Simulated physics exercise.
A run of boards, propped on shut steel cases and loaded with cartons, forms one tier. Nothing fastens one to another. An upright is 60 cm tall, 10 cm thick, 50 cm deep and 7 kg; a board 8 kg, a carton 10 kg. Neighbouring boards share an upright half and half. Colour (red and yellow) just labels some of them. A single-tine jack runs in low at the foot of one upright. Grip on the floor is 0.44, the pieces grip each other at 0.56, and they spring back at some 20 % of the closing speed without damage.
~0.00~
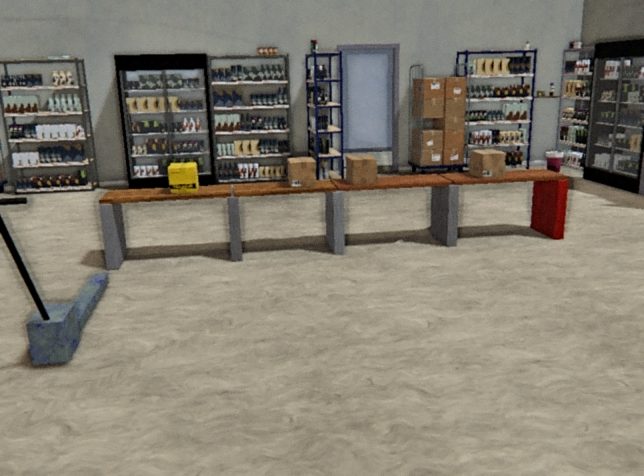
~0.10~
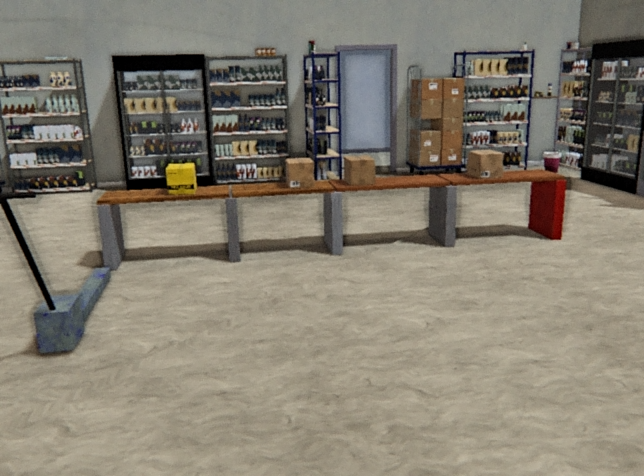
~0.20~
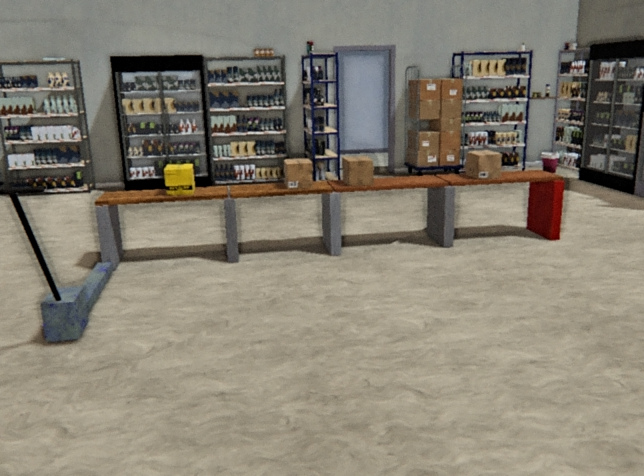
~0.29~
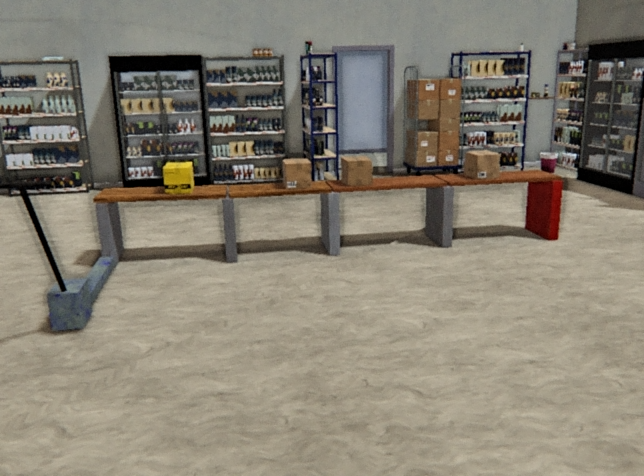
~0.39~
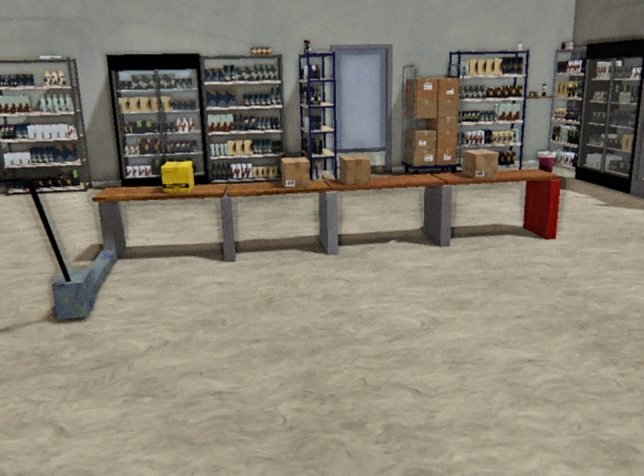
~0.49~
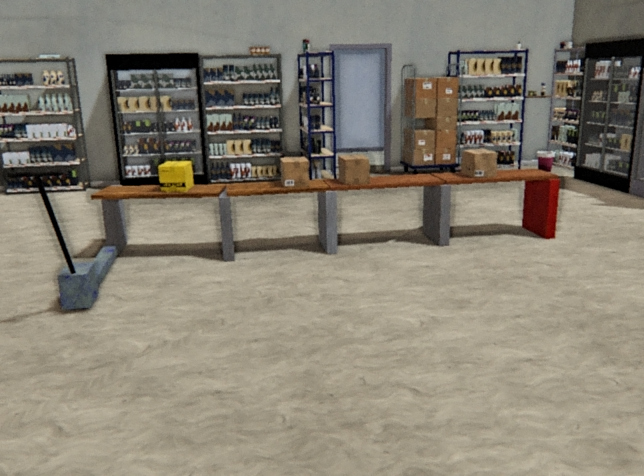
A blue pallet jack slides in toward the long loaded bench, whose boxes barely shift.
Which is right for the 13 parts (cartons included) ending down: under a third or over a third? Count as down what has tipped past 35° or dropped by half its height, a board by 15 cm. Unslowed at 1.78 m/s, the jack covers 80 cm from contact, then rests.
Ending down: Fewer than one in three.
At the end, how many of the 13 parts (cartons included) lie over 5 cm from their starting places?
It is 3.
By 0.56 s, none of the 13 pieces down, 3 disturbed; yellow carton moved 11 cm.
By 0.74 s, none of the 13 pieces down, 3 disturbed; yellow carton tilted 14°.
By 0.98 s, 2 of the 13 pieces down; yellow carton tilted 72°, 27 cm lower.
By 1.14 s, 2 of the 13 pieces down; yellow carton on its side.
When it is over (1.9 s), 2 of the 13 pieces down; yellow carton on its side; red upright unmoved. That is 15 per cent. In pixels of the last frame, middles, yellow carton near (166, 232), red upright near (540, 205).
